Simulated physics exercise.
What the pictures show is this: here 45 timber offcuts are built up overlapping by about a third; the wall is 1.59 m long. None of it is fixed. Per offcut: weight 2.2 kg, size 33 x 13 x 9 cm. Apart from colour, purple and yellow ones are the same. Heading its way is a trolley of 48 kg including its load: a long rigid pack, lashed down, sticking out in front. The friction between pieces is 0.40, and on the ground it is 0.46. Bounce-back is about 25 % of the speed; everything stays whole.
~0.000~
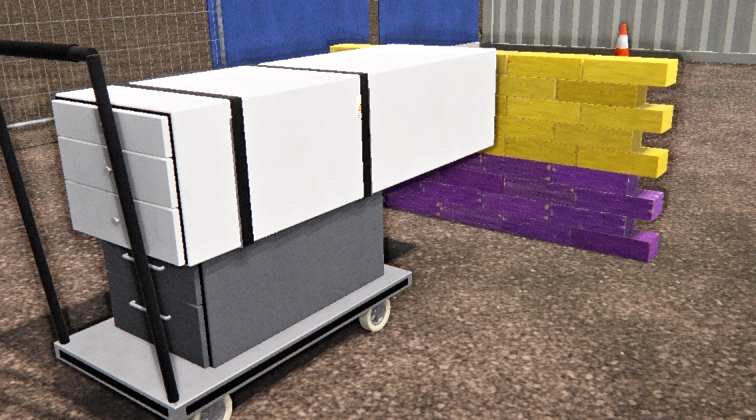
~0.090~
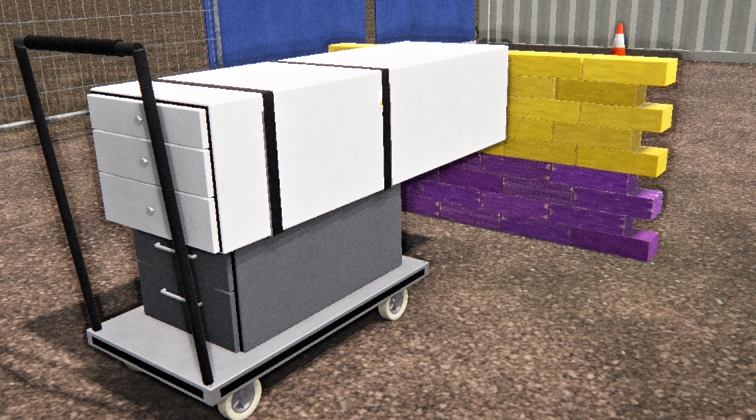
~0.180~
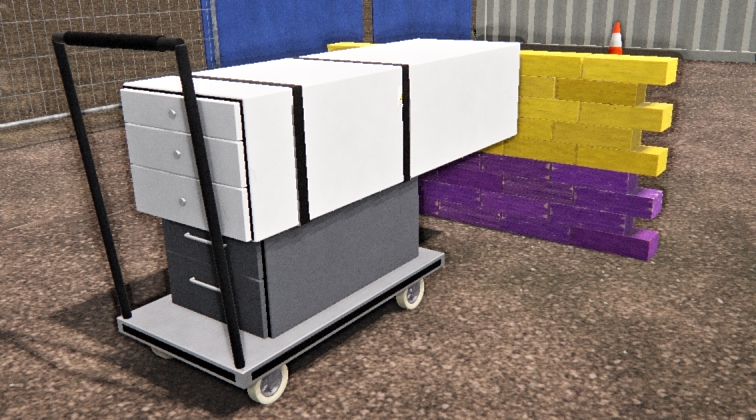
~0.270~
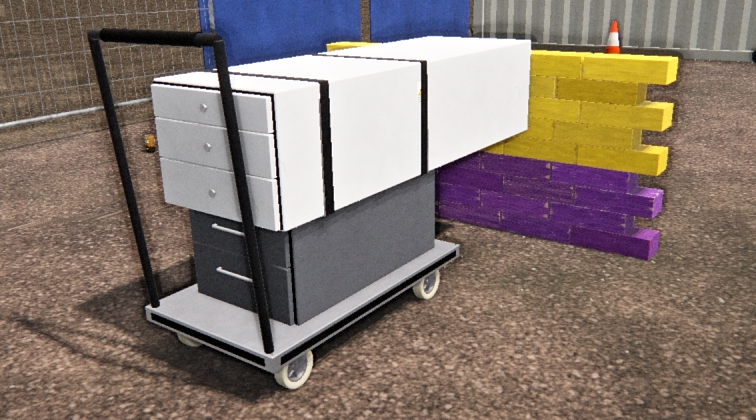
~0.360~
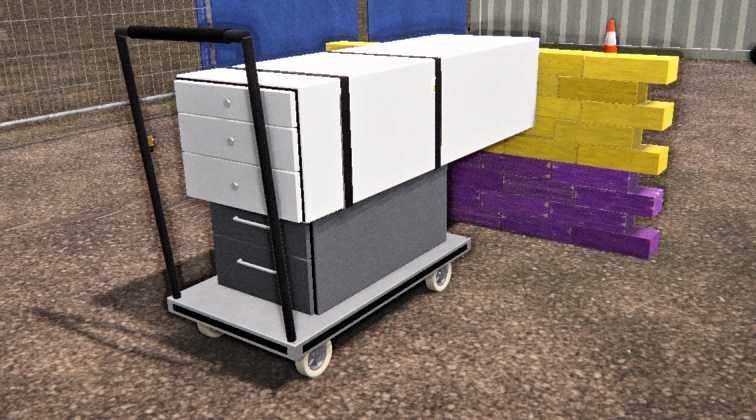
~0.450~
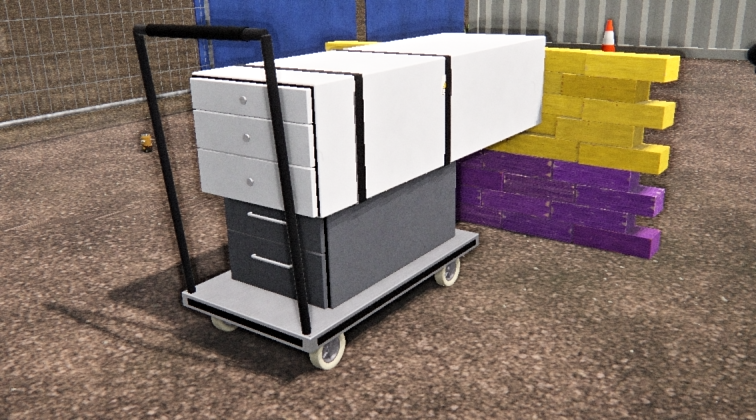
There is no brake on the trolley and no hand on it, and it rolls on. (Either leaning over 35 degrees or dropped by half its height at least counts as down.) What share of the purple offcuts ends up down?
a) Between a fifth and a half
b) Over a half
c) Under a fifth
The answer is c.
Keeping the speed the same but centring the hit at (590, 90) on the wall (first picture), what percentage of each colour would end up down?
The purple ones would be 0 per cent down and the yellow ones 60 per cent.
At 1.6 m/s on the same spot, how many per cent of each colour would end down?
Result - purple: 0%; yellow: 60%.
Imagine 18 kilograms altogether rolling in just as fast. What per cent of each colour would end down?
Colour by colour that makes purple 0, yellow 0 percent.
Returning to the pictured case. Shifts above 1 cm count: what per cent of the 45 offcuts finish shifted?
I count 40 % as shifted.
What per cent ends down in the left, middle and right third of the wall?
In percent, the thirds read 20 on the left, 60 in the middle and 30 on the right.
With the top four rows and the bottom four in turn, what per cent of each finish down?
From above it's 70%, from below it's 0%.
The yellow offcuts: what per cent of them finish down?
Yellow share down - 60 in a hundred.
After 0.72 s, load 18 cm past the wall's line, still rolling; none of the 20 purple offcuts down (10 of 45 in all colours); top purple offcut unmoved; top yellow offcut 17° from how it stood.
After 1.10 s, load 27 cm past the wall's line, still rolling; none of the 20 purple offcuts down (15 of 45 in all colours); top purple offcut unmoved; top yellow offcut 36° from how it stood, 28 mm lower.
In the end (2.4 s), load 35 cm past the wall's line, stopped; none of the 20 purple offcuts down (15 of 45 in all colours); top purple offcut unmoved; top yellow offcut upside down. That is 0 per cent. From the last view, middles, top purple offcut near (346, 137), top yellow offcut near (386, 172).
